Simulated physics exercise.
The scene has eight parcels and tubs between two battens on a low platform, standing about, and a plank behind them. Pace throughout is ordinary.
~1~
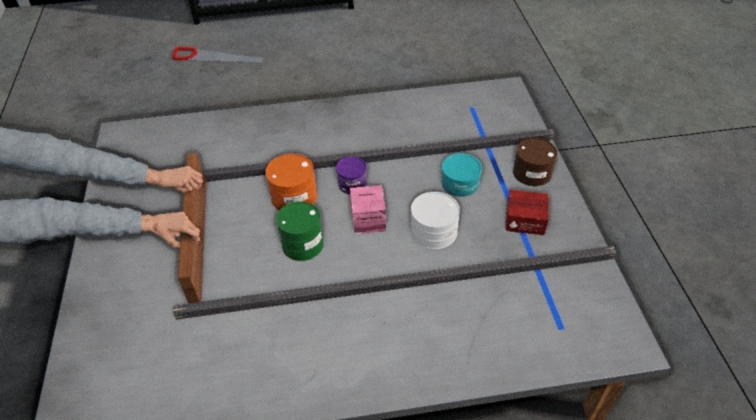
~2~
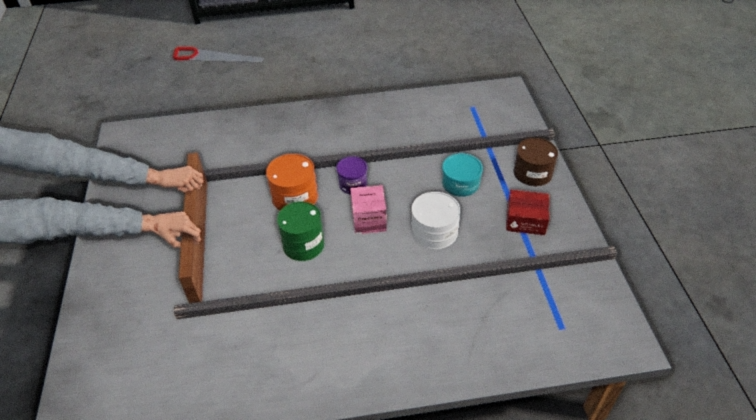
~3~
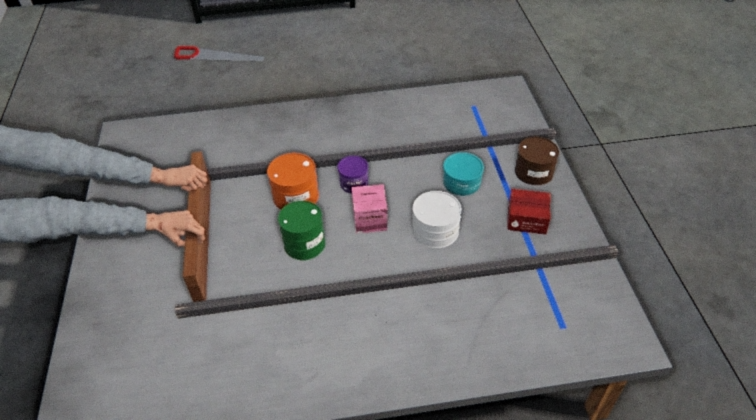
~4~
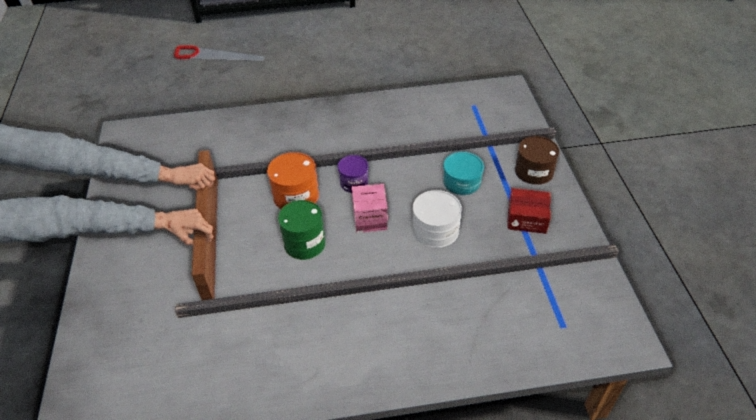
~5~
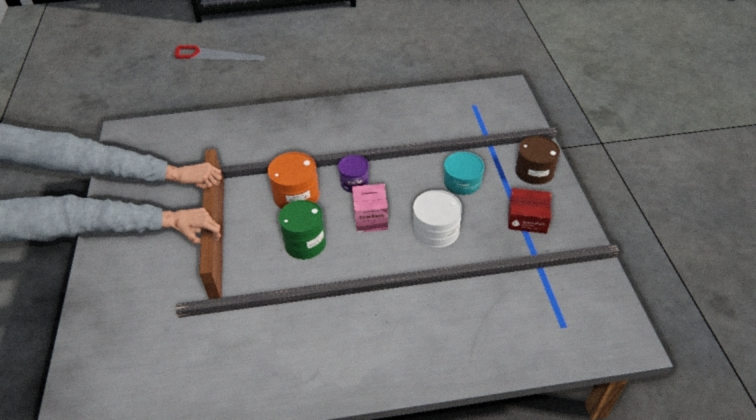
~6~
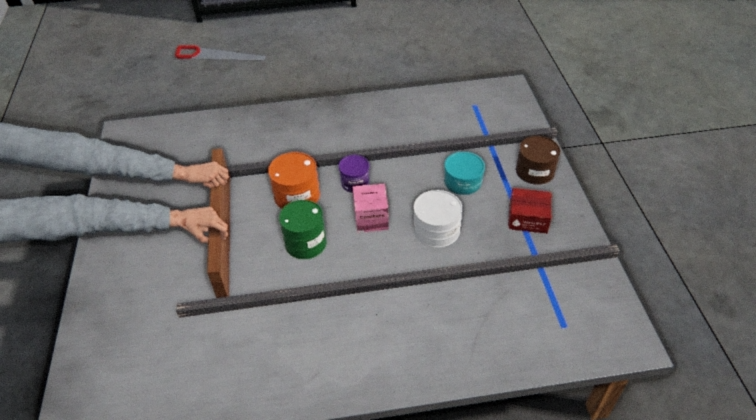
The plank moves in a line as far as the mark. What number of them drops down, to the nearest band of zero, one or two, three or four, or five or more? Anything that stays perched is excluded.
Nearest band: One or two.
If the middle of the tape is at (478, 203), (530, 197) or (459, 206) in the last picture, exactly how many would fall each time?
0, 4, 0.
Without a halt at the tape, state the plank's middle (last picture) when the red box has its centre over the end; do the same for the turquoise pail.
The red box gives roughly (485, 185), the turquoise pail roughly (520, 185).
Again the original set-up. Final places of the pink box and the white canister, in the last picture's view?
First object about (555, 184); second object about (588, 213).
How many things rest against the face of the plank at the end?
The count in contact is 2.
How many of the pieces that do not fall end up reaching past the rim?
That comes to 2 of them.
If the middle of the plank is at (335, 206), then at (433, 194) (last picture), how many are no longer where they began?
The counts are 4 and 7.
Early on, none off yet; brown canister at rest near (537, 160); red box at rest near (530, 211); turquoise pail at rest near (464, 173).
A while later, none off yet; brown canister at rest near (537, 160); red box at rest near (530, 211); turquoise pail travelled a little near (474, 173).
Finally, the number that fall off is one or two; lost, red box and brown canister.
